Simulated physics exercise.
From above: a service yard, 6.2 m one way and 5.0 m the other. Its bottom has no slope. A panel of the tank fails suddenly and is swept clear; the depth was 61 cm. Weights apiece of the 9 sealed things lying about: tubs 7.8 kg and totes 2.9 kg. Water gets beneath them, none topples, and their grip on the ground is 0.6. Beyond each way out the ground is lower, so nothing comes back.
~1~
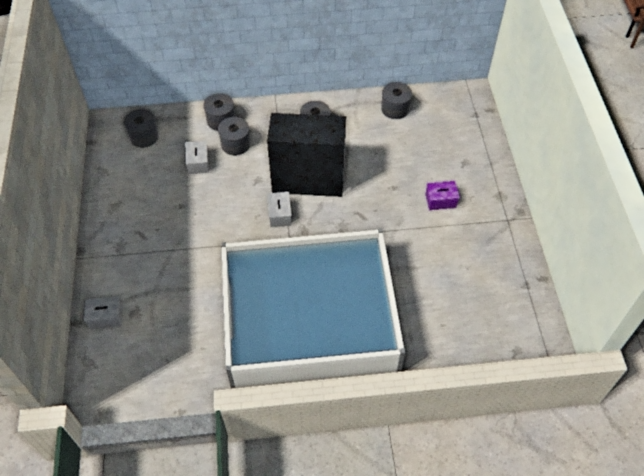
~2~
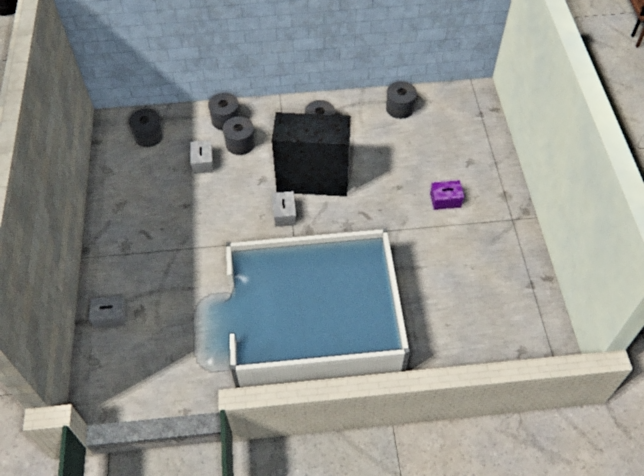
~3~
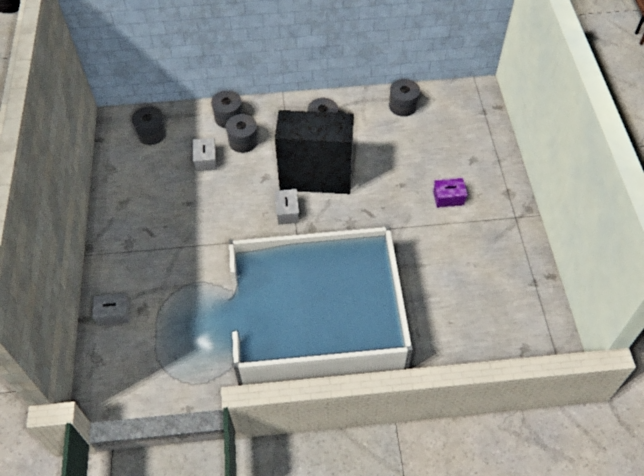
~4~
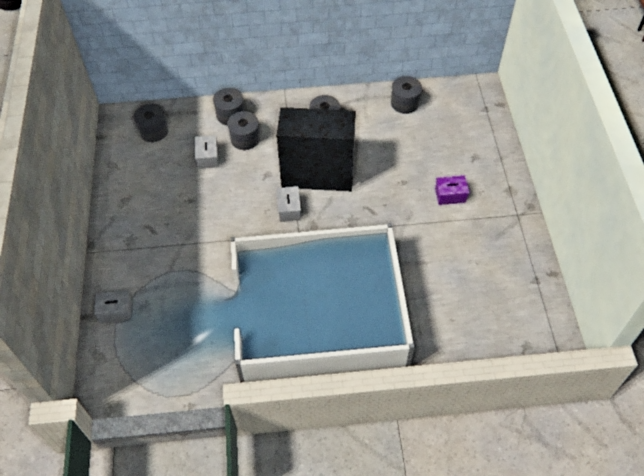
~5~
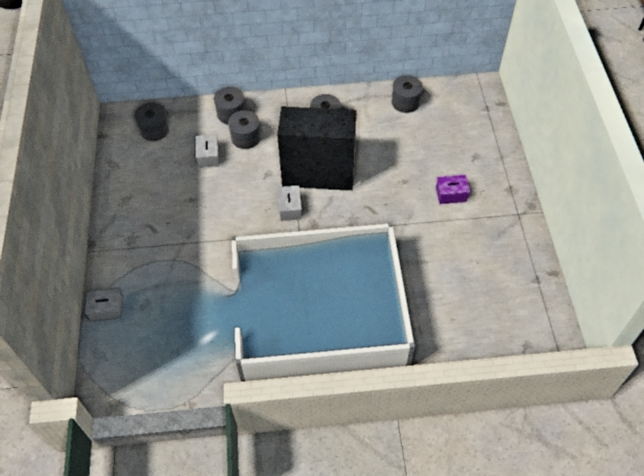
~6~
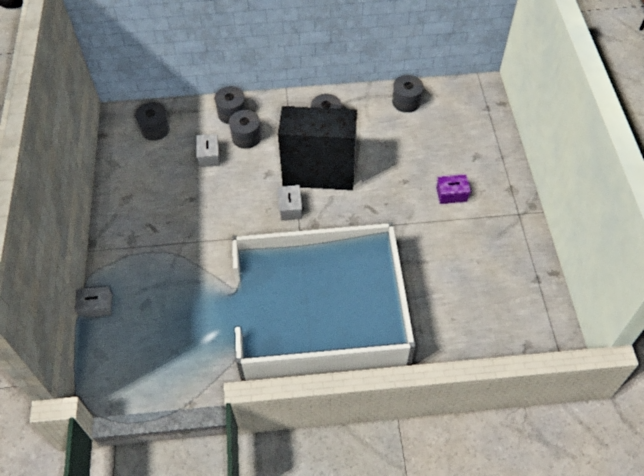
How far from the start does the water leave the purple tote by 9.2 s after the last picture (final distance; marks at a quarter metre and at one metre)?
Purple tote stays put.
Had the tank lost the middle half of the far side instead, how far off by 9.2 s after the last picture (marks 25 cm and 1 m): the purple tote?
Then the purple tote travels far.
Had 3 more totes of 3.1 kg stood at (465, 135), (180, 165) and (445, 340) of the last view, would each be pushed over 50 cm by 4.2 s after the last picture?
In turn: Under, more, less.
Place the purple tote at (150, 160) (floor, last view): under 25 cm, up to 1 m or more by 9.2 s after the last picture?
It travels far.
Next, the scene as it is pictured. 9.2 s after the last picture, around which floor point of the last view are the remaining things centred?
Around (412, 164).
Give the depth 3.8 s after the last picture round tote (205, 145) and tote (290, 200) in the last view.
Roughly 3 and 0 cm.
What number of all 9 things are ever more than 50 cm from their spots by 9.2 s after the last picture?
7 of them.
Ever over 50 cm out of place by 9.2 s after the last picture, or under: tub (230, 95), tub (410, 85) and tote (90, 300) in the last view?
In that order: Past it, more, over.
Then, 1.2 s after the last picture the purple tote is near (454, 184), 0.0 m from its start, aground; 0 of 9 are out; 1 afloat.
Then, 3.8 s after the last picture the purple tote is near (454, 184), 0.0 m from its start, aground; 0 of 9 are out; 3 afloat.
Then, 6.2 s after the last picture the purple tote is near (454, 184), 0.0 m from its start, aground; 0 of 9 are out; 3 afloat.
Then, 9.2 s after the last picture the purple tote is near (458, 189), 0.1 m from its start, aground; 0 of 9 are out; 4 afloat.
